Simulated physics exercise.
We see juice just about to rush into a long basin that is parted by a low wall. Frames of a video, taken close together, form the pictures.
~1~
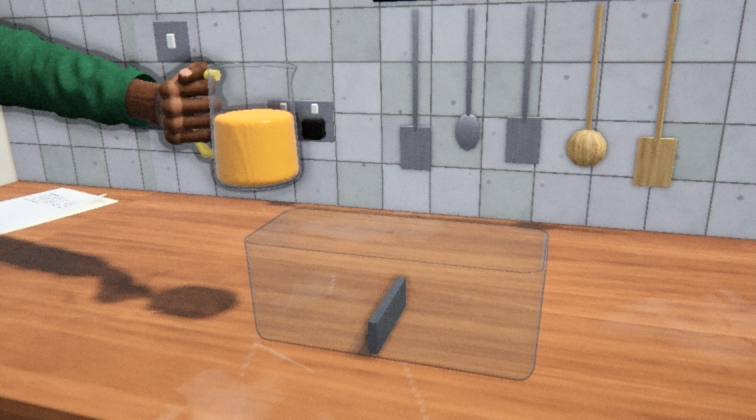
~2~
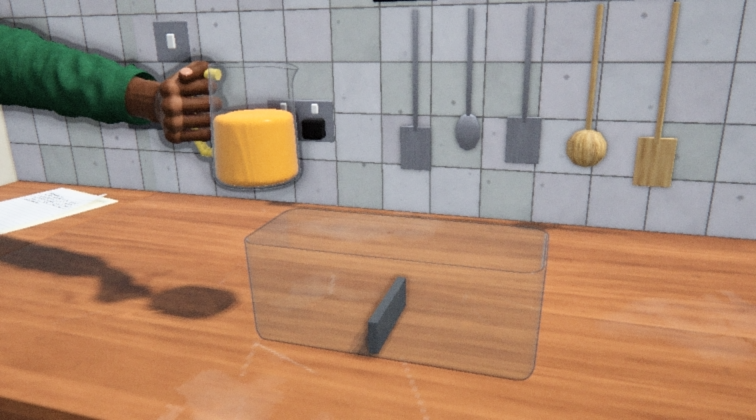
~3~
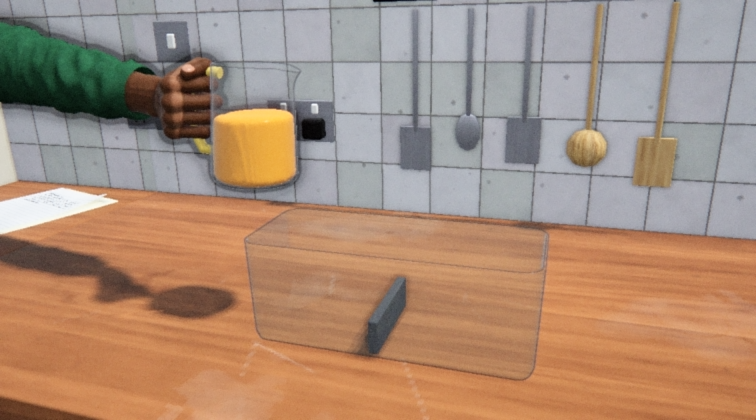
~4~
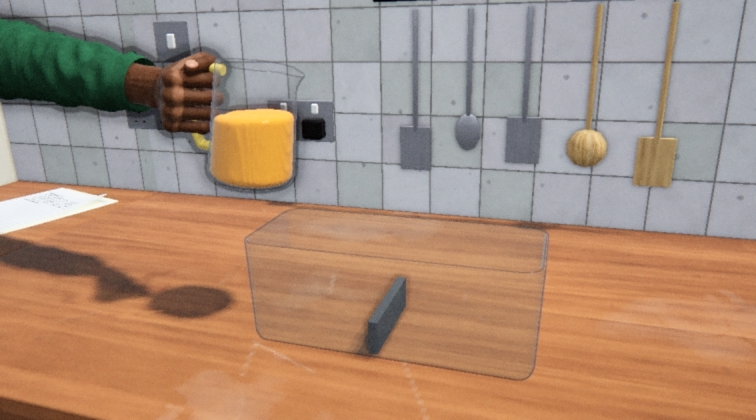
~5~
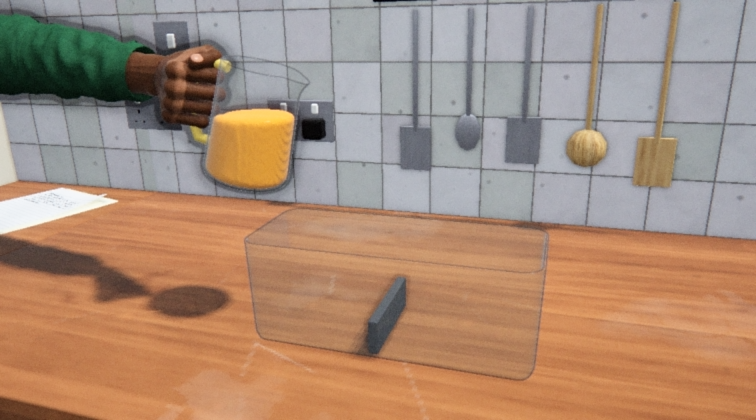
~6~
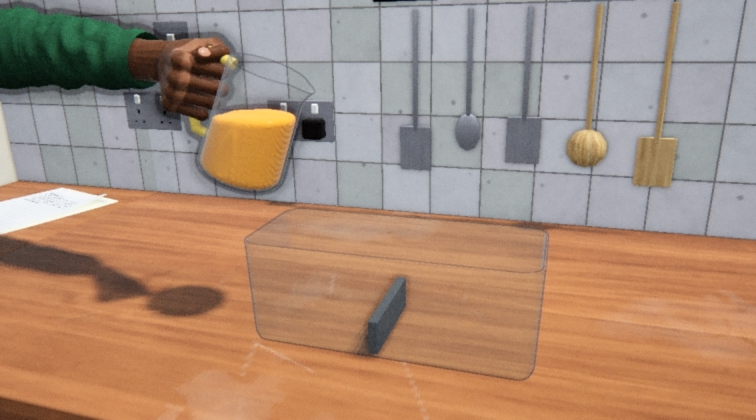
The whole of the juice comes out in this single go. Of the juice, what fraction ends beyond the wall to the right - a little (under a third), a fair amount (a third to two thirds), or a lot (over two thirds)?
A little, under a third.
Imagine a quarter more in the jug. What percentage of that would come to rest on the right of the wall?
Close to 15 per cent.
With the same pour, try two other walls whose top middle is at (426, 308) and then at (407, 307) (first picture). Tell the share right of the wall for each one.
My guess is some 10 percent the first time and some 10 percent the second.
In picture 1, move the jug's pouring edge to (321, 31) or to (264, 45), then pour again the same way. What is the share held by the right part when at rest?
Close to 70 in a hundred, and close to 5 in a hundred.
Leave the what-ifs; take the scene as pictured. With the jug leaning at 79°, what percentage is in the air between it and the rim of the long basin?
It comes to 10 per cent or so.
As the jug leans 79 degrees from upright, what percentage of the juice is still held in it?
Still holding around 90 %, give or take.
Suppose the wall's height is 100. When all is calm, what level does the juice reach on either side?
Once it is still, the left part shows 60 per cent and the right part 0.
A moment on, the jug is tipped on its side and 92 per cent is still to pour, 0 is left of the wall and 0 right of it.
Next, the jug is tipped right over and 28 per cent is still to pour, 55 is left of the wall and 2 right of it.
Then the jug is tipped right over and 0 per cent is still to pour, 92 is left of the wall and 5 right of it.
Later the jug is tipped right over and 0 per cent is still to pour, 92 is left of the wall and 6 right of it.
Finally, 92 per cent lies left of the wall, 6 right of it and 2 outside.
